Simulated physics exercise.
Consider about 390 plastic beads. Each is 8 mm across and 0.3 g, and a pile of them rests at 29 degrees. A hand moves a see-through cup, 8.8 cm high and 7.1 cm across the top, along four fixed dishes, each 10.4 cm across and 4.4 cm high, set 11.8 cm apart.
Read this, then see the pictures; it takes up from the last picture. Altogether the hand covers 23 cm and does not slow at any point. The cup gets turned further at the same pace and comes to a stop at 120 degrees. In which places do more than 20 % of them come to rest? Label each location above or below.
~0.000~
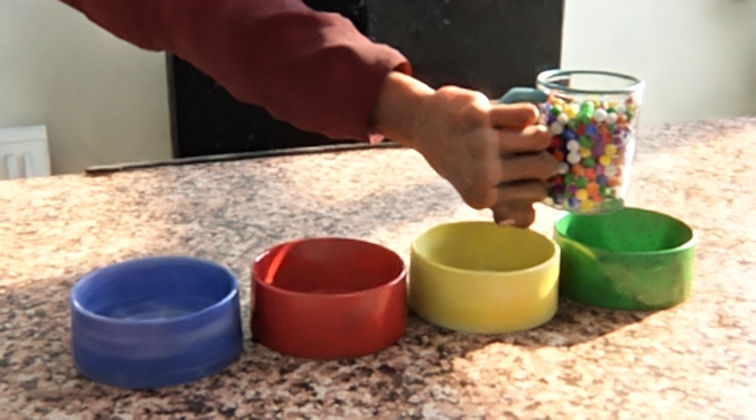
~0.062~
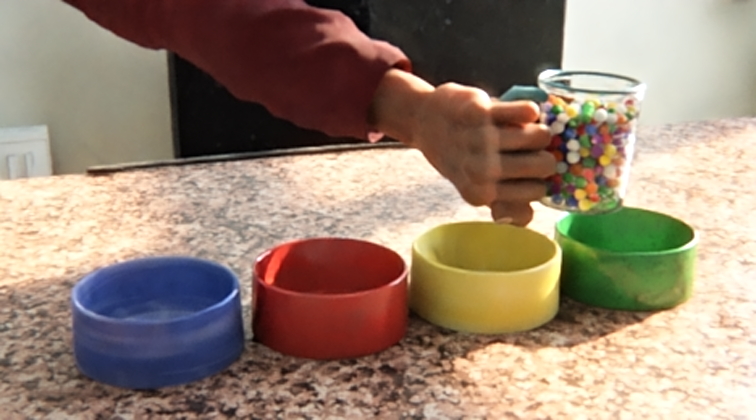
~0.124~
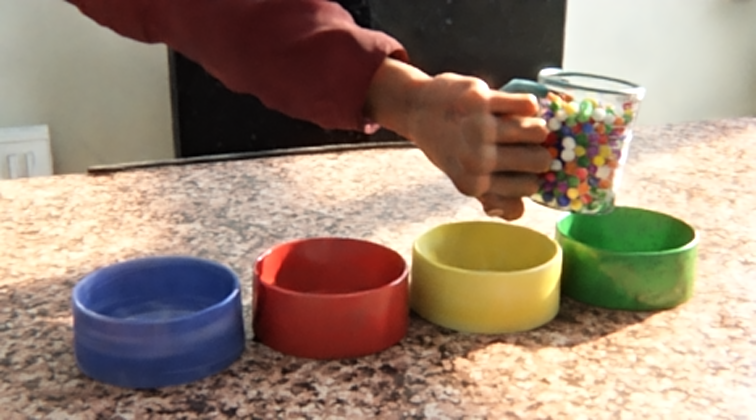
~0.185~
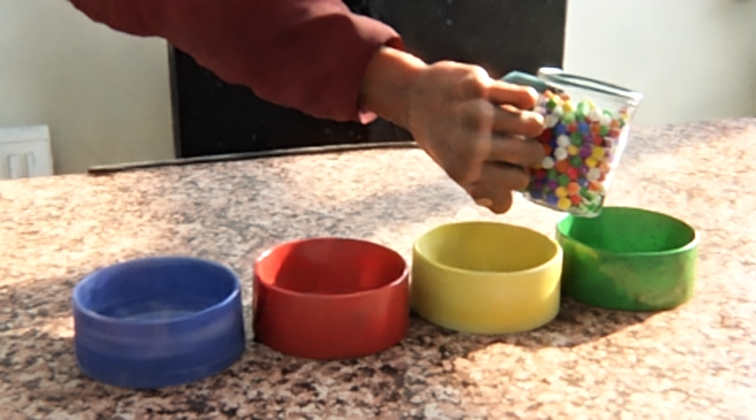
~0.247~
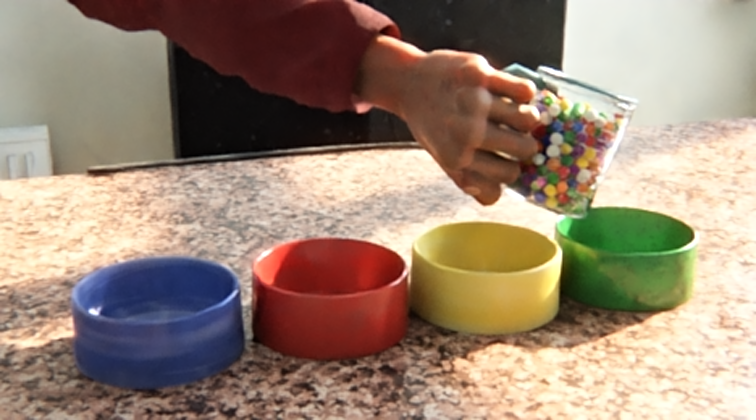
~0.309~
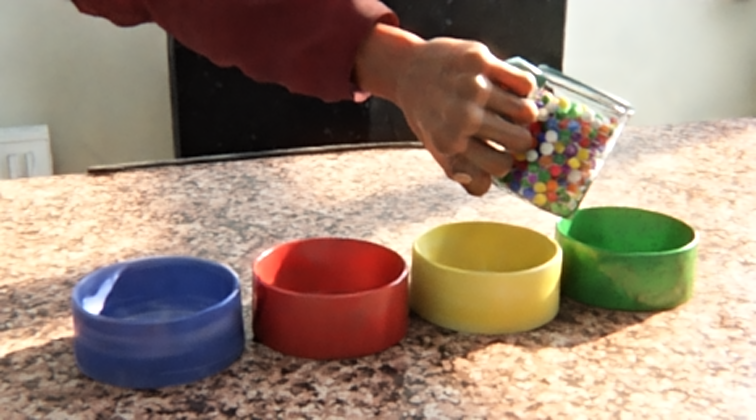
Labels - red: Below, blue: Below, green: Below, yellow: Above, counter: Below.
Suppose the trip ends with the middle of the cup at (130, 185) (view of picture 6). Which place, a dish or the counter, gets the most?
That'd be yellow, it takes the most.
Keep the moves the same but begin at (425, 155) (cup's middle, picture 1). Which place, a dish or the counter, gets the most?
Top spot: Red.
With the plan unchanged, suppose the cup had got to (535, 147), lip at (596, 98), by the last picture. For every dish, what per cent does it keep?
In the end red holds 100, blue holds 0, green holds 0, yellow holds 0.
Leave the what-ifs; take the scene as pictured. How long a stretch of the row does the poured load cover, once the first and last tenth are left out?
I'd put it at close to 7 cm.
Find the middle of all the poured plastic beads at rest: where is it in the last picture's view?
Approximately (491, 277) in the last view.
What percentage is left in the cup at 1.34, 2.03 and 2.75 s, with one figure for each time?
Approx. 25 / 0 / 0 percent.
After 1.34 s, tilt 120 degrees; cup holds 25 %, yellow 65 %.
After 2.03 s, tilt 120 degrees; cup holds 0 %, yellow 90 %.
After 2.75 s, tilt 120 degrees; cup holds 0 %, yellow 90 %.
At rest (3.0 s), red 0 %, blue 0 %, green 0 %, yellow 90 %, counter 5 %.
